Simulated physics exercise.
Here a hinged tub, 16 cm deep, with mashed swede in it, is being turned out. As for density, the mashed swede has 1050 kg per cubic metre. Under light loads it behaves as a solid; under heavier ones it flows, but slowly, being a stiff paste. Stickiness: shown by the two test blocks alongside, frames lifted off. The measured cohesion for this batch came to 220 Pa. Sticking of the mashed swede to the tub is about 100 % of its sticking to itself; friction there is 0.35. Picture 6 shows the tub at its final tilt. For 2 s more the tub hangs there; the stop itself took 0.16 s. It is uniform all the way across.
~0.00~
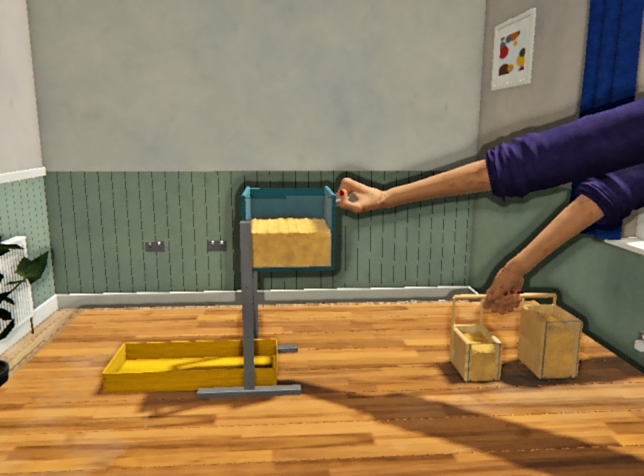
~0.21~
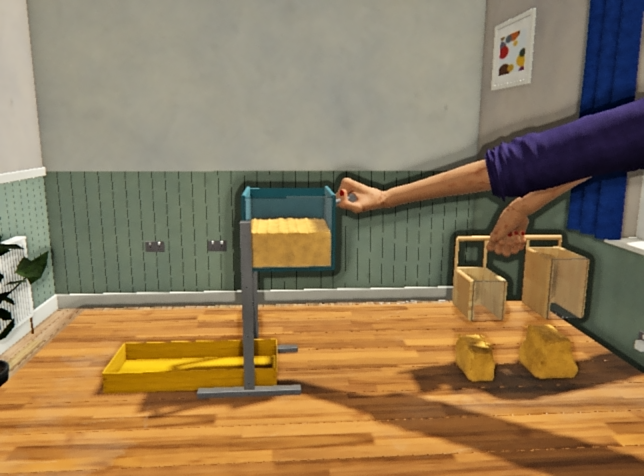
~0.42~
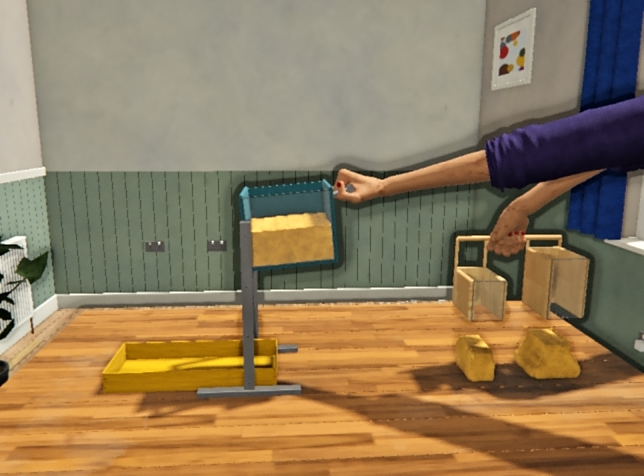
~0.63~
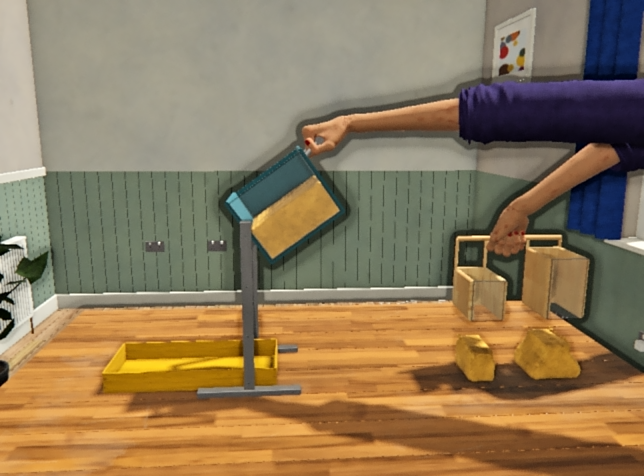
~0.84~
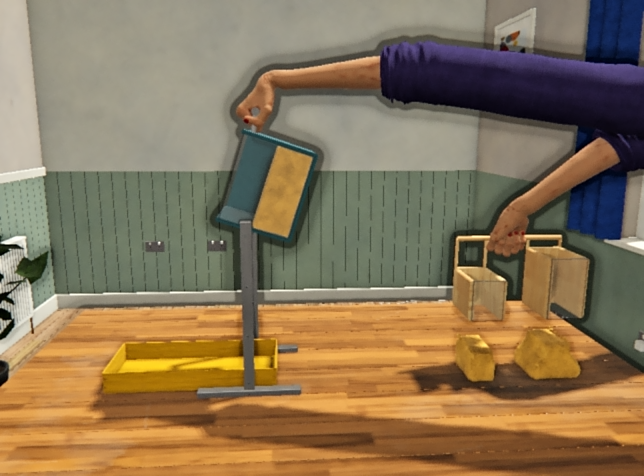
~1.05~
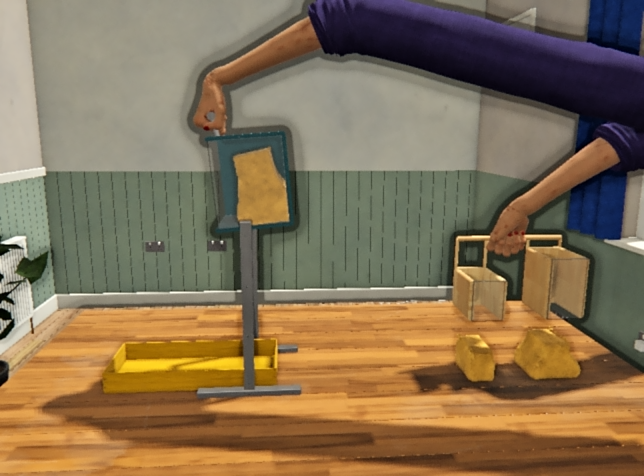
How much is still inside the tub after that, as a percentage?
Close to 56 % is still inside the tub.
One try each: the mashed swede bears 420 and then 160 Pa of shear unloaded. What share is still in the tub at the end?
100 in a hundred, followed by 50 in a hundred.
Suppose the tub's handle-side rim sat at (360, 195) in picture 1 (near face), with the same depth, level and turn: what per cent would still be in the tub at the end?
I'd guess around 45 per cent remains.
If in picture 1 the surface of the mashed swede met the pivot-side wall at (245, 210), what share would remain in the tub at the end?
Roughly 40 per cent would still be in the tub at the end.
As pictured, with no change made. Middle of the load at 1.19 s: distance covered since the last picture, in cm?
Close to 5 centimetres.
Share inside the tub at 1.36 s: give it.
Near 60 %.
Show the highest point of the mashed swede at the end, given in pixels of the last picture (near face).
At about (263, 196).
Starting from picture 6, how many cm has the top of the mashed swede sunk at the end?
10 cm or so.
After 1.19 s, the tub is at 95 degrees and holds 94 %.
After 1.36 s, the tub is at 95 degrees and holds 61 %.
After 1.53 s, the tub is at 95 degrees and holds 56 %.
After 1.70 s, the tub is at 95 degrees and holds 56 %.
After 3.05 s, the tub is at 95 degrees and holds 56 %.
